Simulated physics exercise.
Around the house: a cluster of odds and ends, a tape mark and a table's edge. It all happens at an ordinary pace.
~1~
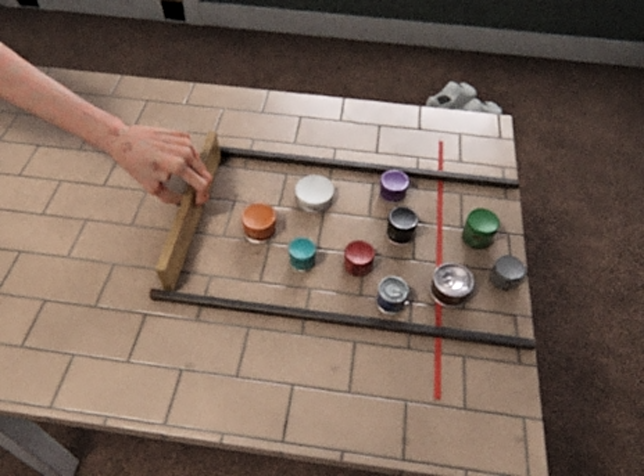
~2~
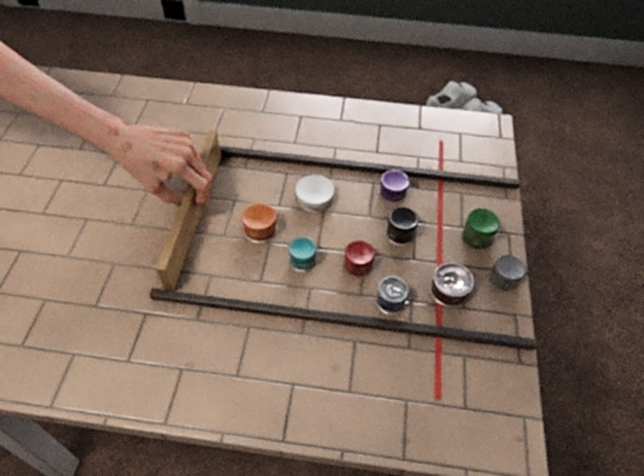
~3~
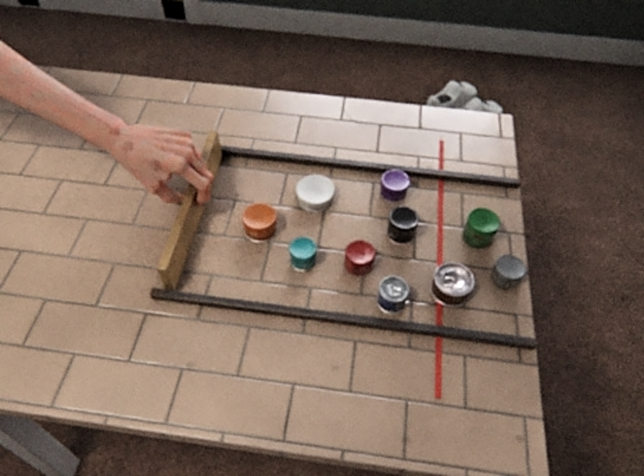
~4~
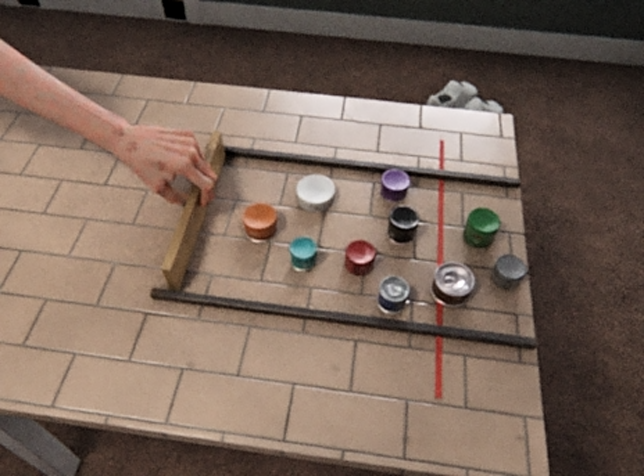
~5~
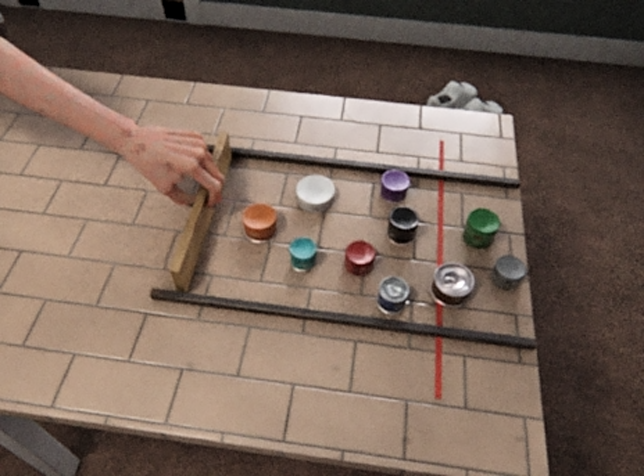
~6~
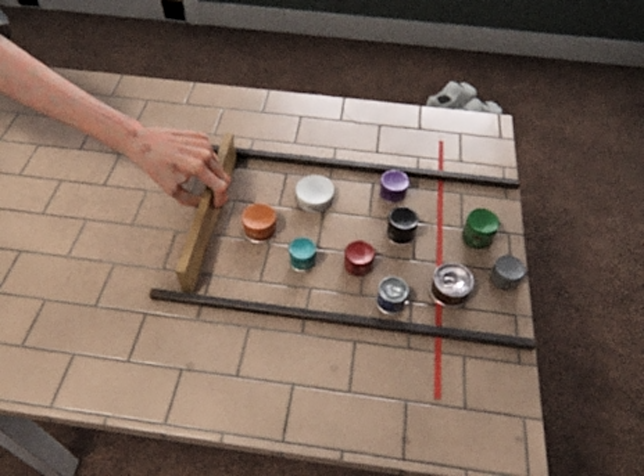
A hand slides a wooden board slightly right toward small coloured pots on a table.
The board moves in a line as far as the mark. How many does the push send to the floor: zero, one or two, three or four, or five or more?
Here the number that fall off is zero.
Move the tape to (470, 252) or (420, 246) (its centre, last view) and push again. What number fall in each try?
It would be 2 and 0.
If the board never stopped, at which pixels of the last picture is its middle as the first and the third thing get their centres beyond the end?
At (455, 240) for the first, at (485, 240) for the third.
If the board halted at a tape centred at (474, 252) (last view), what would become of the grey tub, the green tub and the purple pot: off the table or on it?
The grey tub falls; the green tub comes down; the purple pot holds on.
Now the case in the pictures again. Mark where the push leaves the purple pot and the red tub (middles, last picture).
The purple pot at (456, 186), the red tub at (482, 272).
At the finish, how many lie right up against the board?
In contact: 5.
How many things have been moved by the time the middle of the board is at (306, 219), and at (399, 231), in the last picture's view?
The counts are 3 and 8.
Soon after, none off yet; grey tub at rest near (507, 273); green tub at rest near (480, 229); brown pot at rest near (451, 285).
In the end, the number that fall off is zero.
